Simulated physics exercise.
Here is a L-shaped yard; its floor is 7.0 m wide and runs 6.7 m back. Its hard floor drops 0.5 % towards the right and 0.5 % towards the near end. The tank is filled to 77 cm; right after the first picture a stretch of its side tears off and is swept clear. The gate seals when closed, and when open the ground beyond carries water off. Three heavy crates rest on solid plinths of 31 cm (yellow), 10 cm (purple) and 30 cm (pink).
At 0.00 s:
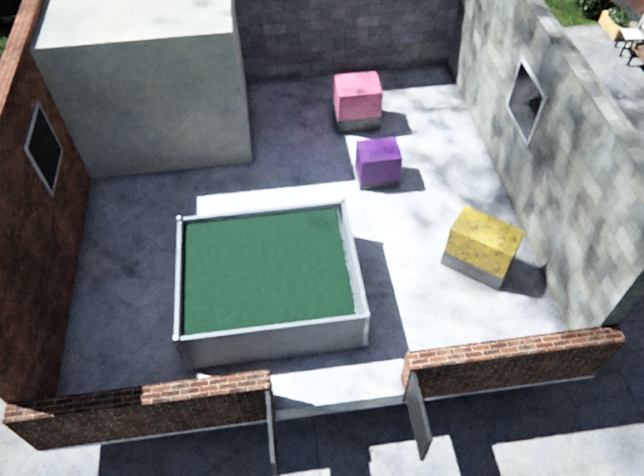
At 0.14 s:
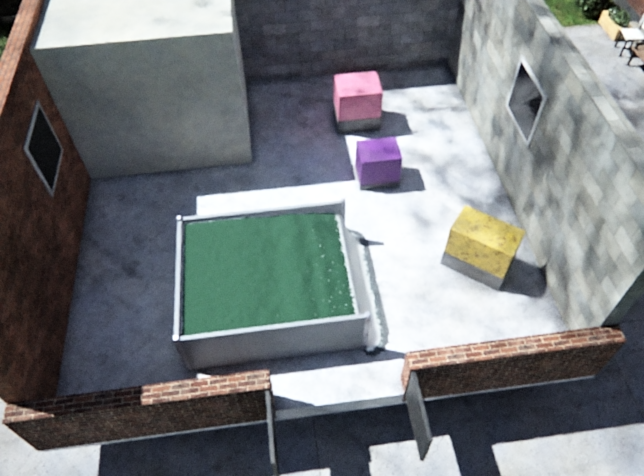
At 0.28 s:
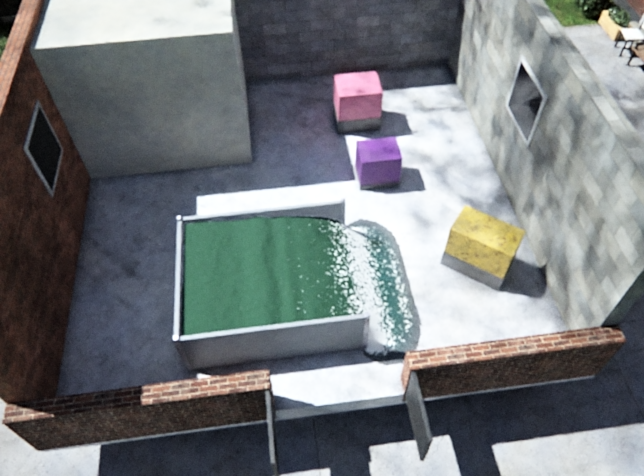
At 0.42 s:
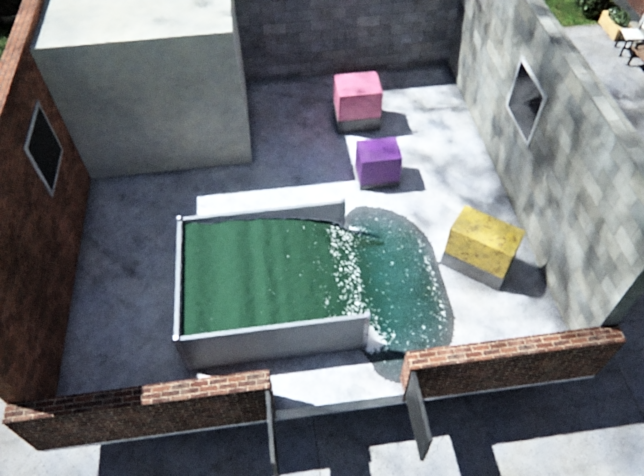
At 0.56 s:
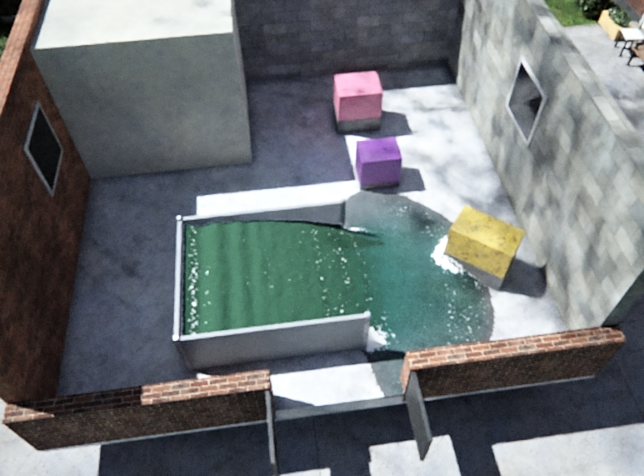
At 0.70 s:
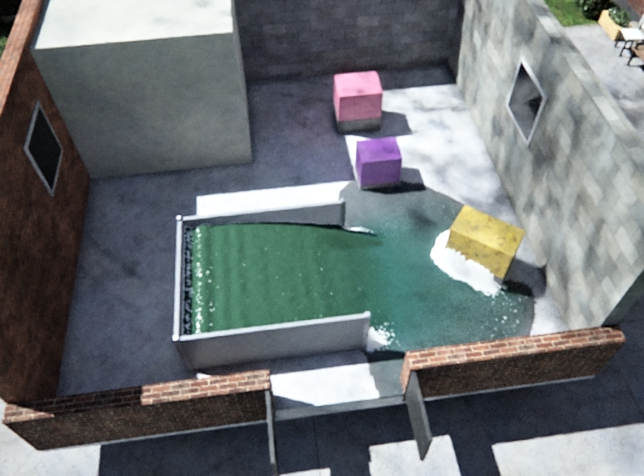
Green water in a walled yard's tank pours out rightward and spreads around a yellow block.
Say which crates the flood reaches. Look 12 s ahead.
One by one: The yellow crate is soaked; the purple crate is wetted; the pink crate stays dry.
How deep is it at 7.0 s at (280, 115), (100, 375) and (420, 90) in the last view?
In that order: 13, 4 and 16 cm.
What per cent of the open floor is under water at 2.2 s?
Near 35 per cent is wet.
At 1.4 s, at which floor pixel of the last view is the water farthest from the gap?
At about (488, 154).
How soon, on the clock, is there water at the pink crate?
Pink 2.2 s.
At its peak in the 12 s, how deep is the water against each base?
In cm: Yellow 43, purple 23, pink 22.
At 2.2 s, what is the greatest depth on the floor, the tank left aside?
About 59 cm.
After 1.4 s water covers 25 % of the floor and is deepest (66 cm) near (572, 342); yellow plinth reached, purple plinth reached, pink plinth not reached.
After 2.2 s water covers 35 % of the floor and is deepest (59 cm) near (572, 342); yellow plinth reached, purple plinth reached, pink plinth reached.
After 3.5 s water covers 50 % of the floor and is deepest (38 cm) near (450, 70); yellow plinth reached, purple plinth reached, pink plinth reached.
After 7.0 s water covers 85 % of the floor and is deepest (20 cm) near (466, 129); yellow plinth reached, purple plinth reached, pink plinth reached.
After 12.0 s water covers 100 % of the floor and is deepest (16 cm) near (577, 354); highest at the yellow plinth 43 cm, highest at the purple plinth 23 cm, highest at the pink plinth 22 cm.
